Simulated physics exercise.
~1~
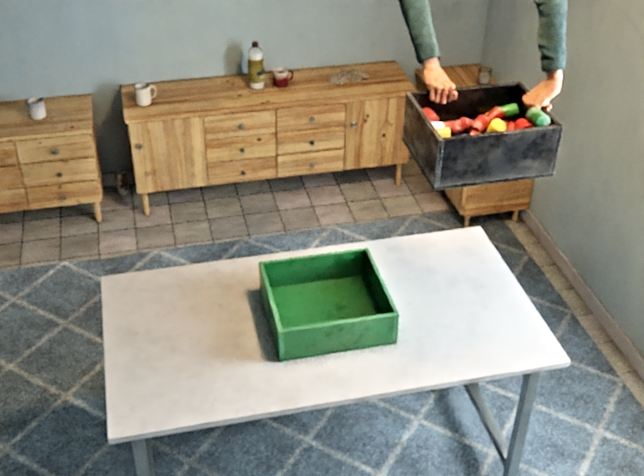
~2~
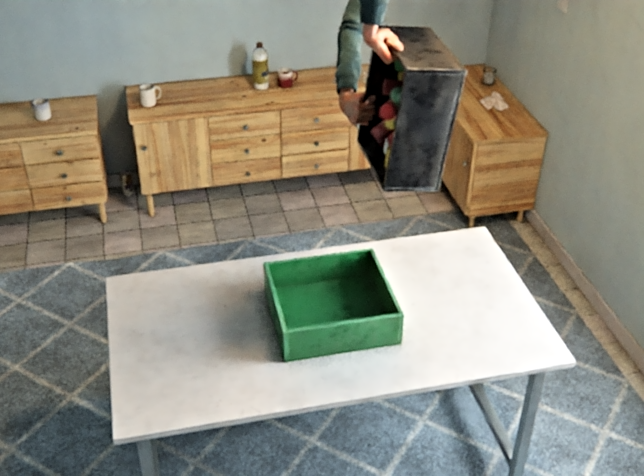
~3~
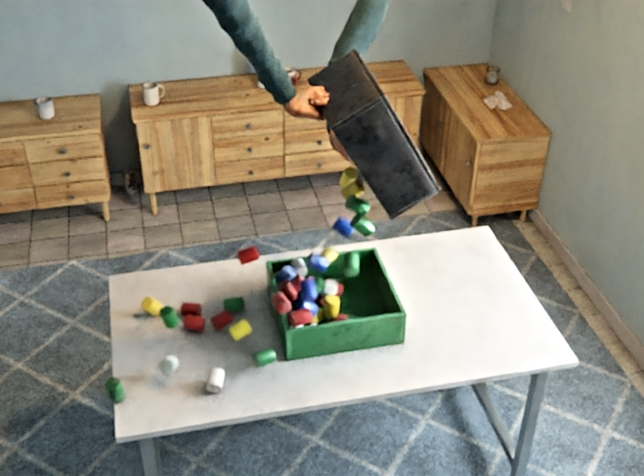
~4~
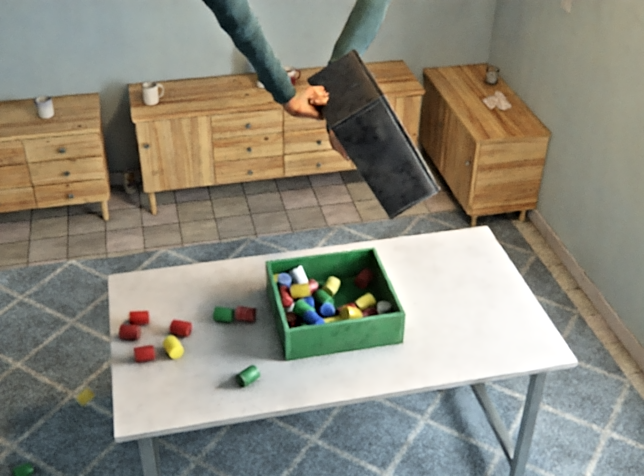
A pair of hands tipped over a black crate, spilling a tumble of colourful little jars toward a green box on the white table below. Many landed inside it, while others scattered across the tabletop to its left and some fell off the table.
